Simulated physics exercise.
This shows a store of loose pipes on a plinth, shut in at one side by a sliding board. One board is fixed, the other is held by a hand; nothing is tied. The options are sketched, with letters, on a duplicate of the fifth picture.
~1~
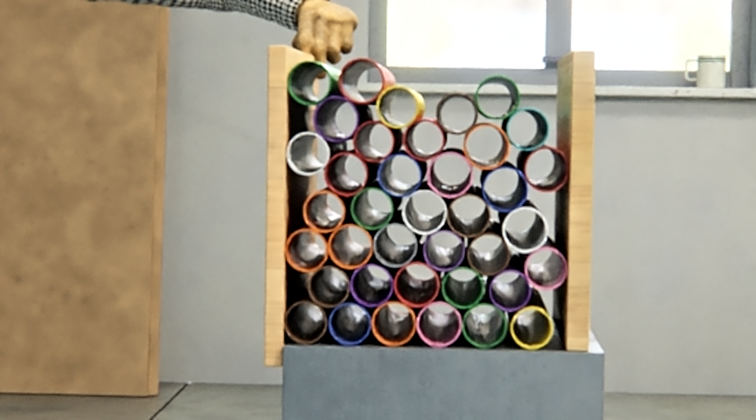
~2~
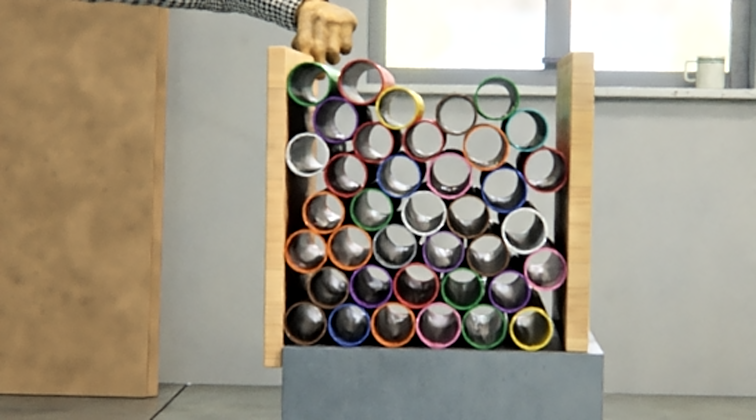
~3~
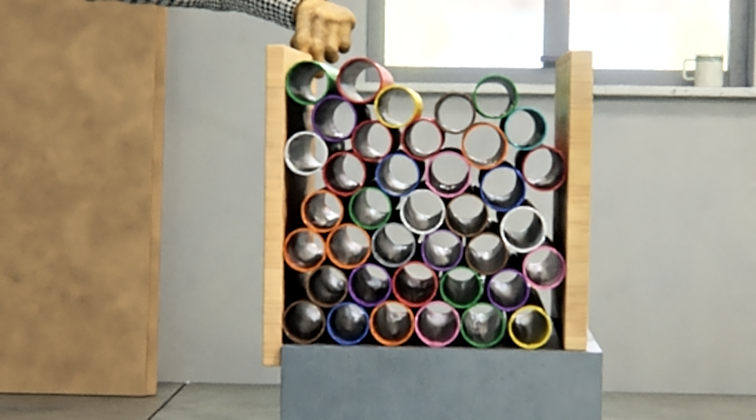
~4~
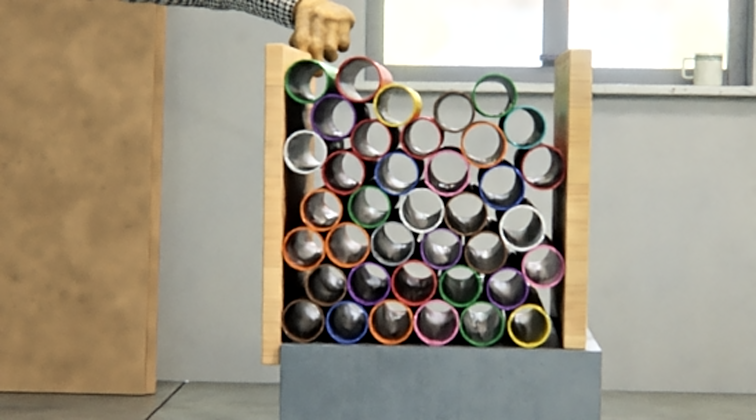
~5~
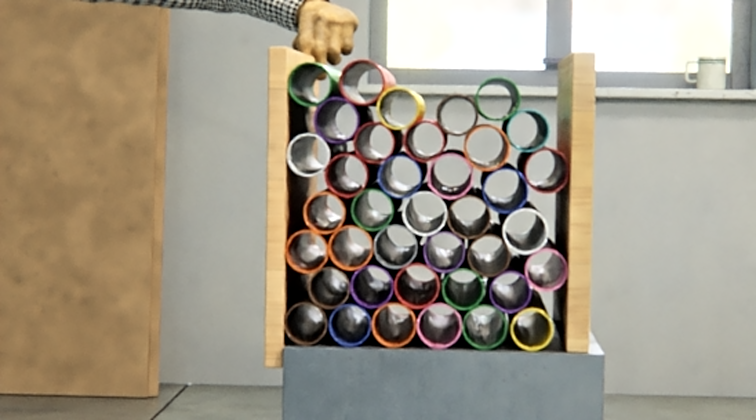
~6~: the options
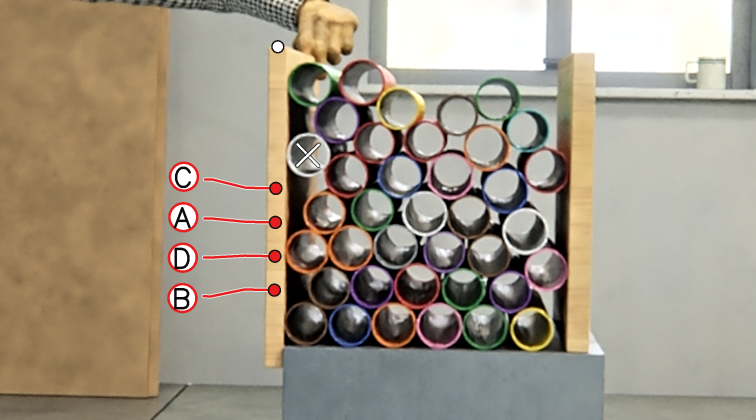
On a grey plinth, colour-rimmed pipes sitting stacked between two upright boards, a gloved hand resting at top left, nothing visibly moving.
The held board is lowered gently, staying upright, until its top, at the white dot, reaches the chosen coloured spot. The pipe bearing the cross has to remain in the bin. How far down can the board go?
Slide it to C.
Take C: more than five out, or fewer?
At C, fewer than five.
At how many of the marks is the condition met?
One of them.
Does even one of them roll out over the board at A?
Yes, at A.
On the marked copy, A at (275, 222); B at (274, 290); C at (276, 188); D at (275, 256); the cross at (308, 155); the white dot at (278, 46).
Taking C. A third of the way, top of the board (287, 112).
Two thirds of the way, top of the board (286, 186).
When it is over, top of the board (286, 188), one out over the board, the crossed one still inside.
As for the rest, A lets the crossed one out; B lets the crossed one out; D lets the crossed one out.
